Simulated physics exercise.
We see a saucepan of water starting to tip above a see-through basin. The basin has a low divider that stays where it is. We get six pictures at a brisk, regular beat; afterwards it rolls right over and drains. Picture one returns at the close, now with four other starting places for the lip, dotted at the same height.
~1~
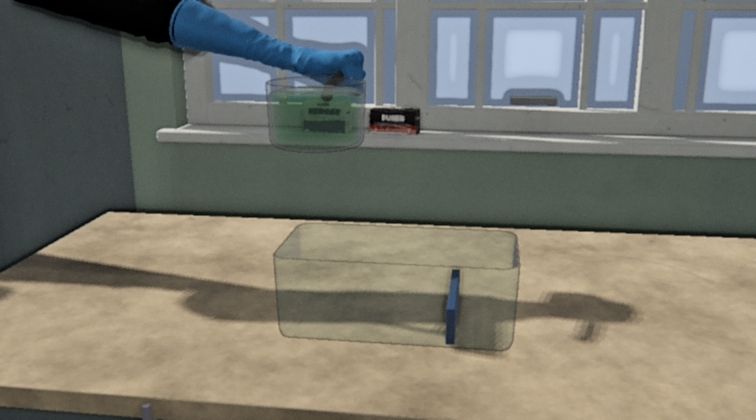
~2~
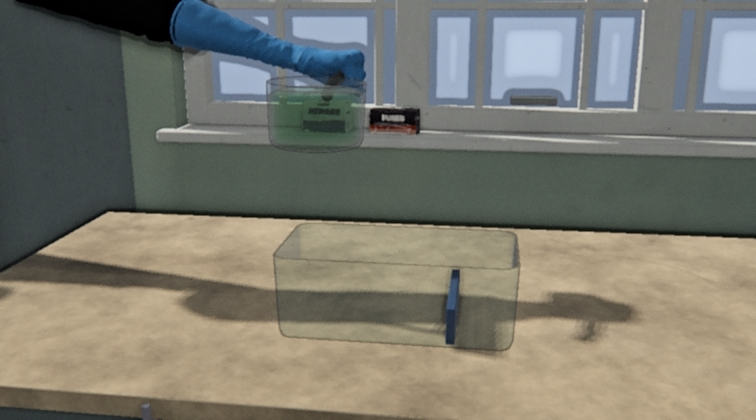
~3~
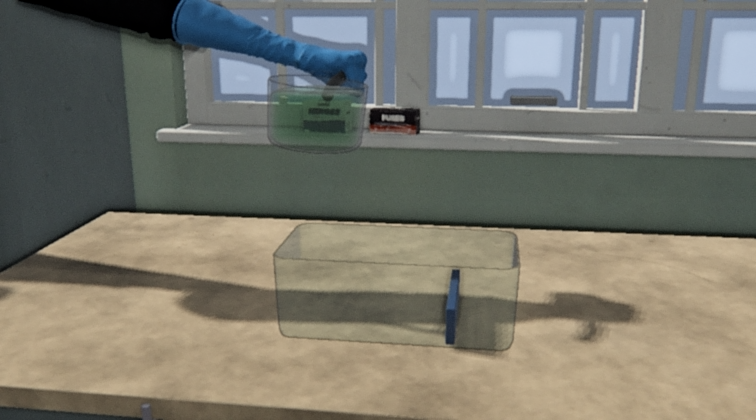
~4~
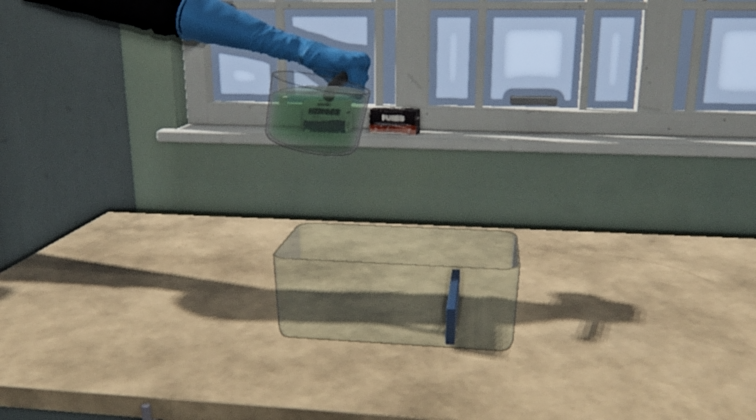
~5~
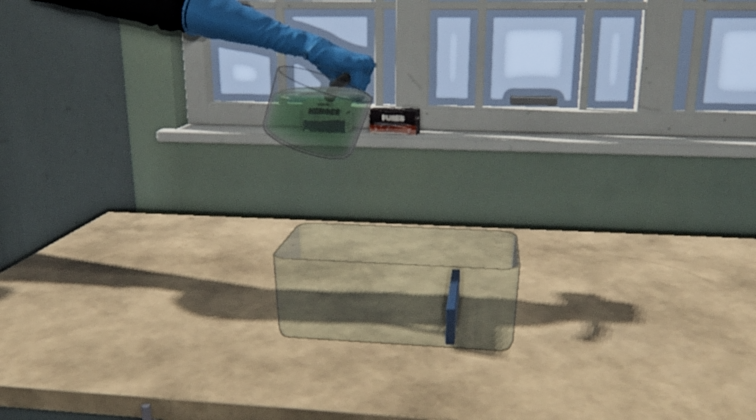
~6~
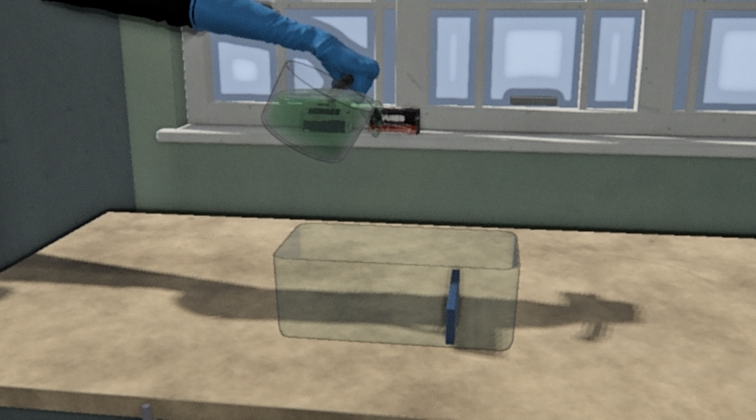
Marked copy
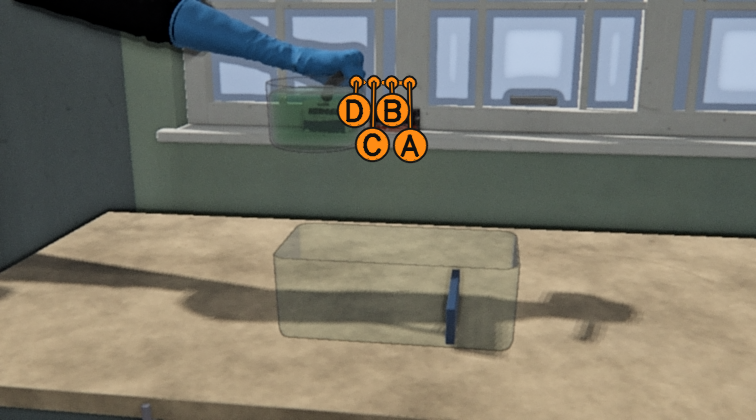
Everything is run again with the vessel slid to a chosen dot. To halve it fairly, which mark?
Take B.
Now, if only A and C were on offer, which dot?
It is A.
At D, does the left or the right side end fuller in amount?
More ends on the left.
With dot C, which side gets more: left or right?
The left side.
On the marked copy, A at (409, 83); B at (391, 82); C at (373, 82); D at (356, 82).
For dot A, about 38 % ends left of the wall and 61 % right of it.
For dot B, about 50 % ends left of the wall and 49 % right of it.
For dot C, about 79 % ends left of the wall and 19 % right of it.
For dot D, about 96 % ends left of the wall and 3 % right of it.
